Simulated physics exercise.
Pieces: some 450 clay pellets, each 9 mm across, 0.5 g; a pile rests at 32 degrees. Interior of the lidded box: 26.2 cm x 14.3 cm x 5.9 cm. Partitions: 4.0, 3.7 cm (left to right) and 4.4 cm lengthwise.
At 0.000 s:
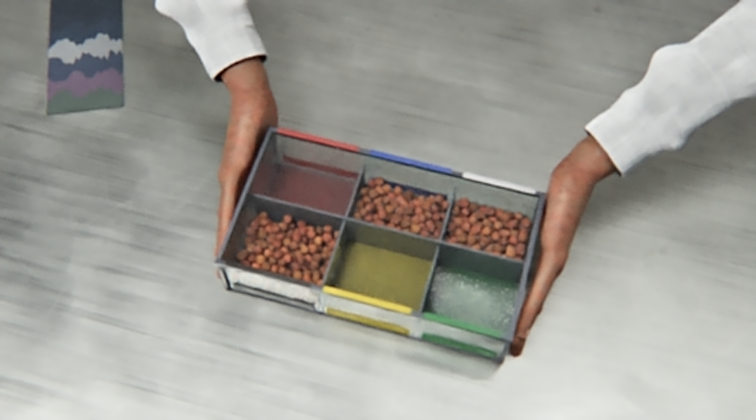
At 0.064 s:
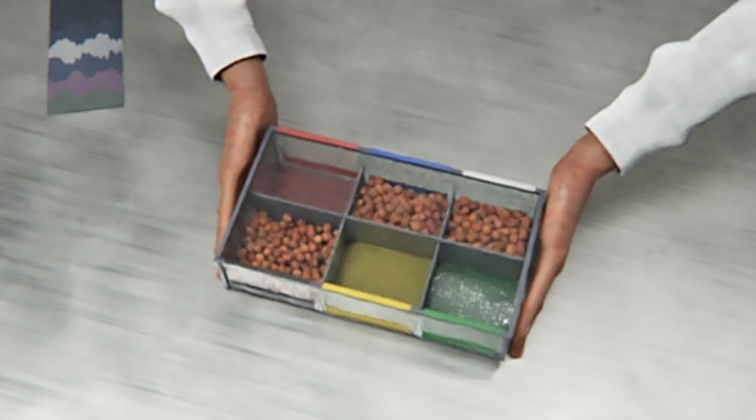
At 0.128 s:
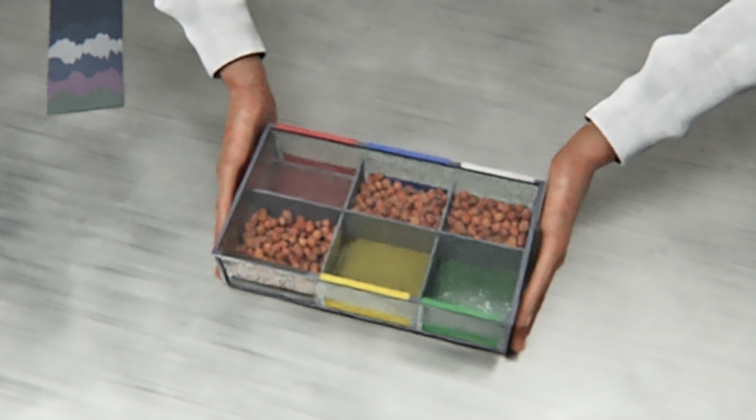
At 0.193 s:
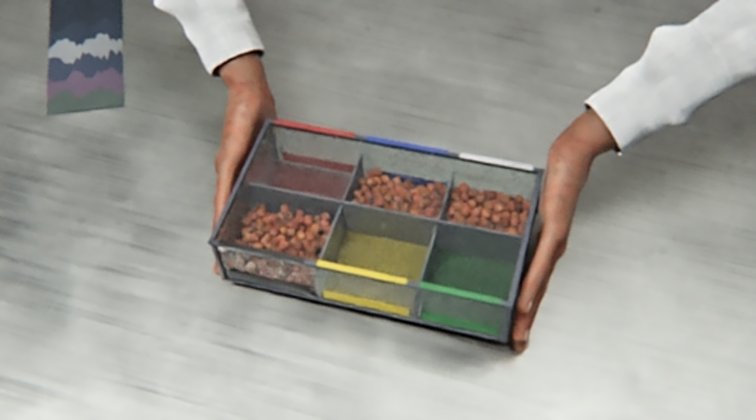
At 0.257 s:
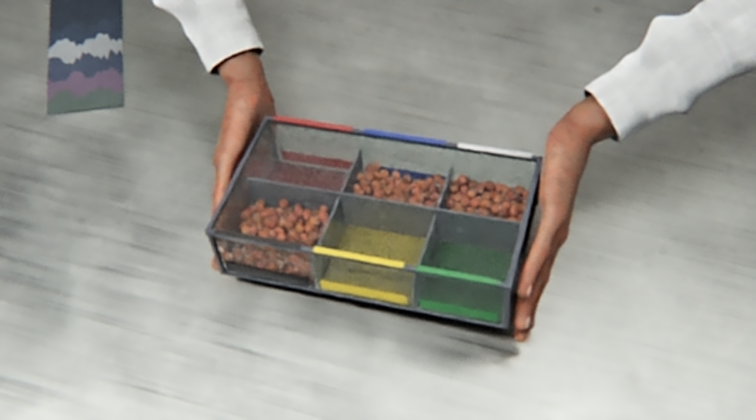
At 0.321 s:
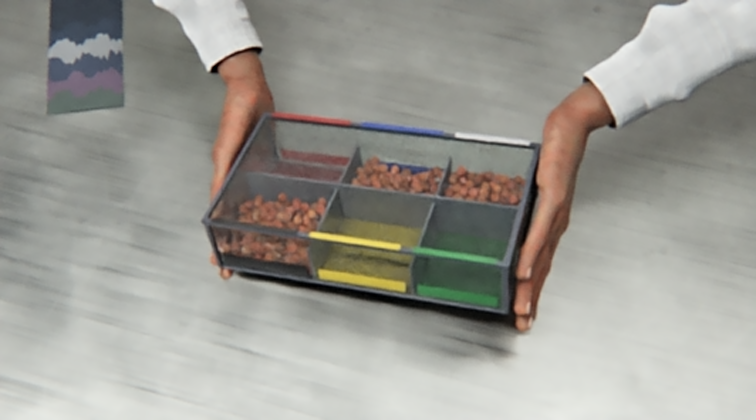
A clear, dark-edged box with six compartments is held between two hands in white sleeves, seen from above over a blurred, streaky grey surface. Reddish-brown pellets fill the front-left, back-middle and back-right sections, while red, blue, white, yellow and green strips mark the others and the rims, and a dark patterned strip hangs upper left. The hands steadily tilt the box, showing more of its front, while the view stays still.
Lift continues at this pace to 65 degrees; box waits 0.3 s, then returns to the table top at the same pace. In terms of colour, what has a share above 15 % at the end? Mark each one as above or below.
Marked: Red below; blue above; green below; yellow below; white above; black above.
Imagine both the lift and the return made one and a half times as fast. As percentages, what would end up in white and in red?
Final share: White 30 %, red 0 %.
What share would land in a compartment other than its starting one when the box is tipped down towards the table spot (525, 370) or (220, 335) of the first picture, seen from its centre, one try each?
First try: About 5 percent; second try: About 5 percent.
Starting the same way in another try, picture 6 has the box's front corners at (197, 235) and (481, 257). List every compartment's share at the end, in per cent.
By the end red holds 5%, blue holds 30%, green holds 0%, yellow holds 0%, white holds 25% and black holds 40%.
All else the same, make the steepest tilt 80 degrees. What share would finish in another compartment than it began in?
Estimate: Around 10 %.
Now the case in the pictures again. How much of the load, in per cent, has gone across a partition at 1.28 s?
Near 0 in a hundred.
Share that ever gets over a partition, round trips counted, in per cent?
Something like 5 per cent of the pieces.
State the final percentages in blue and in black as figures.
Blue 30 %, black 40 %.
Then, at 1.28 s, tilt 65 degrees; blue 30 %, white 30 %, black 40 %.
After 1.91 s, tilt 32 degrees; red 5 %, blue 30 %, white 30 %, black 40 %.
Then, at 2.59 s, tilt 0 degrees; red 5 %, blue 30 %, white 30 %, black 40 %.
In the end, at 3.0 s, red 5 %, blue 30 %, green 0 %, yellow 0 %, white 30 %, black 40 %.
